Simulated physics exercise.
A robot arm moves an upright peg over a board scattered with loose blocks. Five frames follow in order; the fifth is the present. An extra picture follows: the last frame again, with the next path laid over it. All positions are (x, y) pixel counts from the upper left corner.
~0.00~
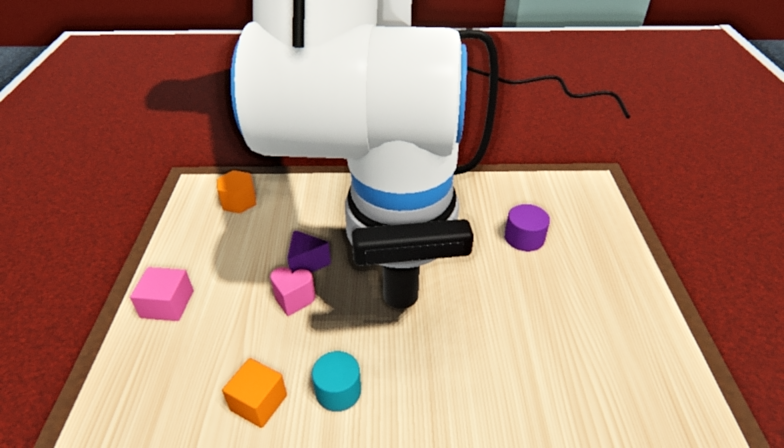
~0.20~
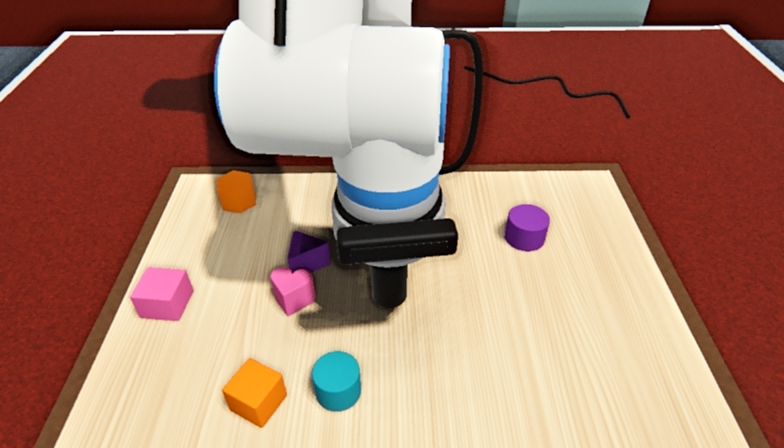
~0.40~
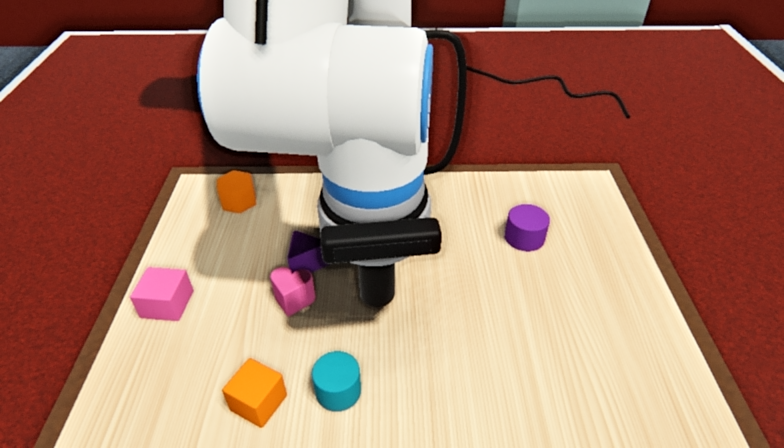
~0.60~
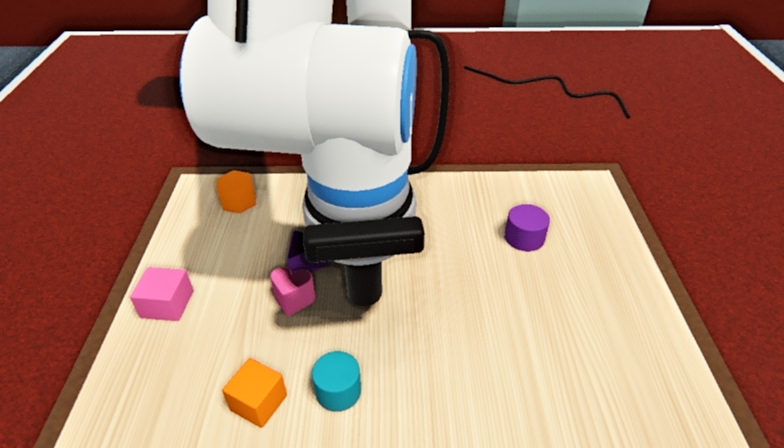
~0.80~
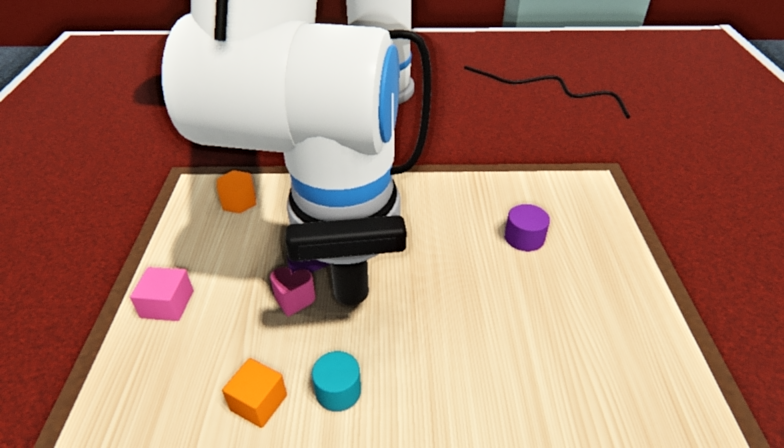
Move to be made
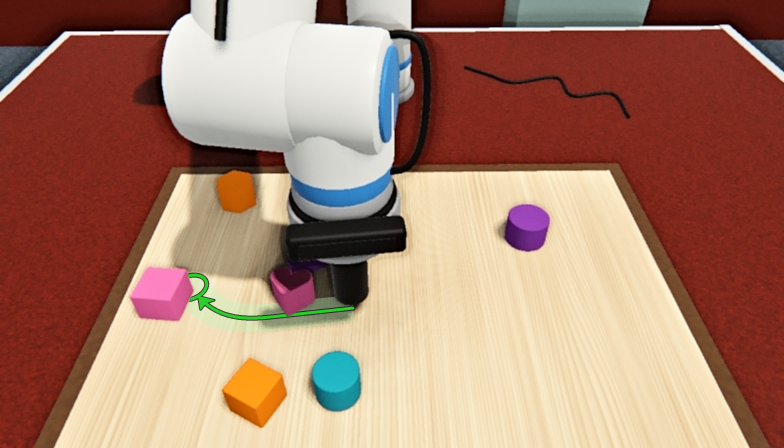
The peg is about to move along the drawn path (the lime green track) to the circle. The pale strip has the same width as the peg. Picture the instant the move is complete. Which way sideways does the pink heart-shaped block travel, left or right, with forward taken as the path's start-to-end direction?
That's a shift to the right.
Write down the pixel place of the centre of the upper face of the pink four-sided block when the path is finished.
Put as a pixel place, it's (142, 277).
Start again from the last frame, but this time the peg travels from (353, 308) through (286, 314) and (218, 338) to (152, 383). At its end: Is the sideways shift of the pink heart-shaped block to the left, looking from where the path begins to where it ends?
Going by the path, no.
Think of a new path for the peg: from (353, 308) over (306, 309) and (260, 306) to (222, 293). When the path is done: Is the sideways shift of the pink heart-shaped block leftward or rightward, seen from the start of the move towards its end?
The shift is rightward.
Path on the board, from (353, 308) through (291, 315) and (229, 315) to (190, 287).
The first path, step by step. One third of the way, peg (287, 299); pink heart-shaped block (262, 275), turned 25° clockwise.
Two thirds of the way, peg (223, 300); pink heart-shaped block (230, 264), turned 110° clockwise.
At the end, peg (184, 272); pink four-sided block (142, 277), turned 40° anticlockwise; pink heart-shaped block (217, 254), turned 205° clockwise; purple triangle in place.
